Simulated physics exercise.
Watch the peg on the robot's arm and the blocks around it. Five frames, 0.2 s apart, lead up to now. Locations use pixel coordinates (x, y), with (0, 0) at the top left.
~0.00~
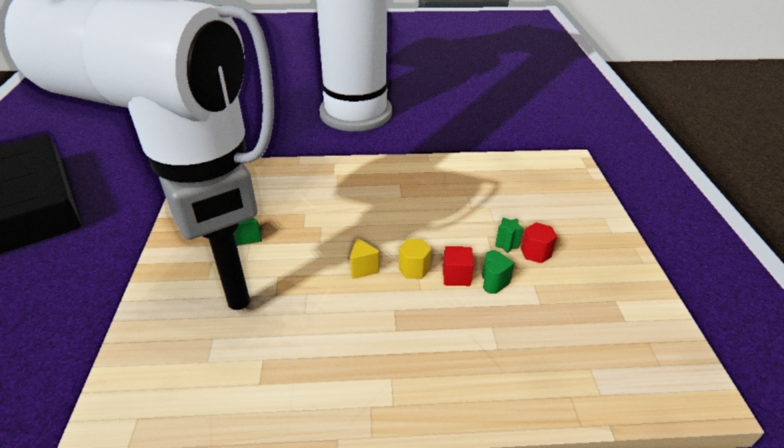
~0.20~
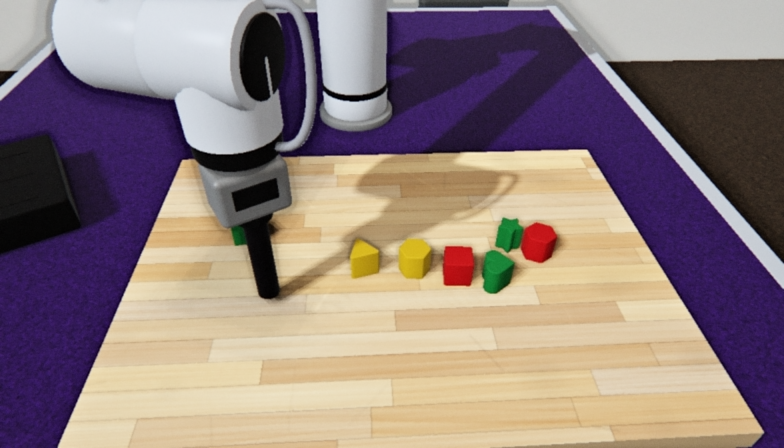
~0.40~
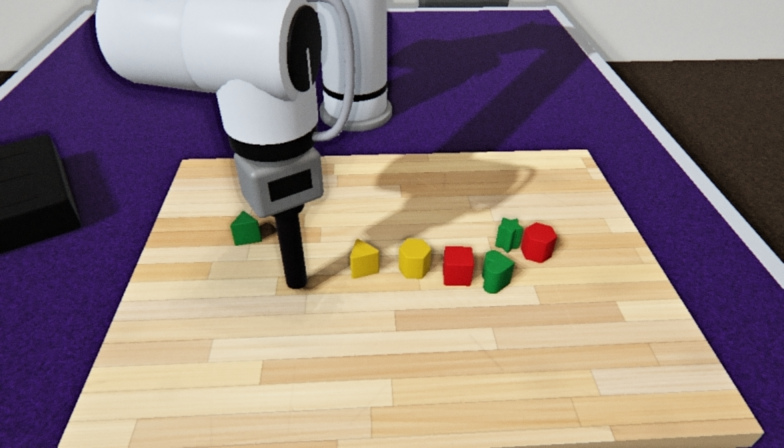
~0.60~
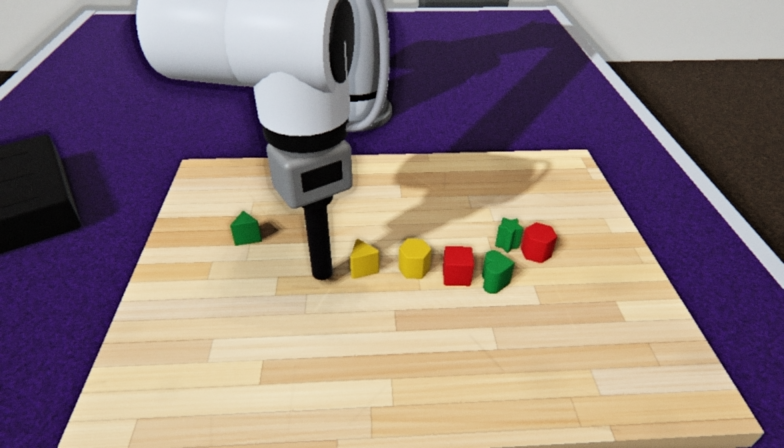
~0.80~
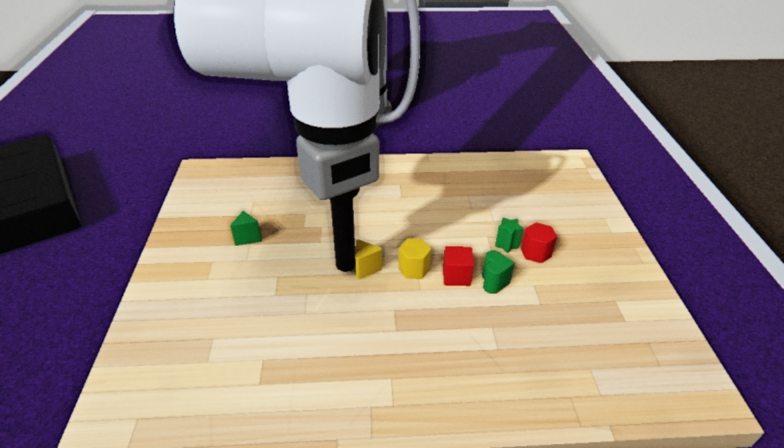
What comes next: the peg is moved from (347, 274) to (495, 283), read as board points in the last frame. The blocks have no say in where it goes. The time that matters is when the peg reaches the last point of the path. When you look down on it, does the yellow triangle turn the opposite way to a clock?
Yes, it checks out.
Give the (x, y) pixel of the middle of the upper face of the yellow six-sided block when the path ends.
Answer: (440, 241).
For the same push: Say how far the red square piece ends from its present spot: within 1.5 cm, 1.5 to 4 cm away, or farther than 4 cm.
It moves more than 4 cm.
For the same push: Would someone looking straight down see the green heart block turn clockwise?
In short: Yes.
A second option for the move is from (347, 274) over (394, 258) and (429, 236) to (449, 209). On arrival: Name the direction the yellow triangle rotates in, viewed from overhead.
Rotates clockwise.
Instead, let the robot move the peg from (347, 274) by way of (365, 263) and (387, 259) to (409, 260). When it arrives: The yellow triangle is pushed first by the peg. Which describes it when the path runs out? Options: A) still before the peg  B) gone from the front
Choice A: Still before the peg.
The first path, step by step. One third of the way, peg at (396, 268); yellow triangle at (394, 240), turned 65° anticlockwise; yellow six-sided block at (420, 247), turned 15° clockwise.
Two thirds of the way, peg at (447, 272); yellow triangle at (394, 240), turned 75° anticlockwise; yellow six-sided block at (440, 241), turned 55° anticlockwise; red square piece at (475, 252), turned 15° clockwise.
At the end, peg at (496, 275); yellow triangle at (394, 240), turned 75° anticlockwise; yellow six-sided block at (440, 241), turned 55° anticlockwise; red square piece at (504, 246), turned 60° anticlockwise; green heart block at (529, 260), turned 55° clockwise.
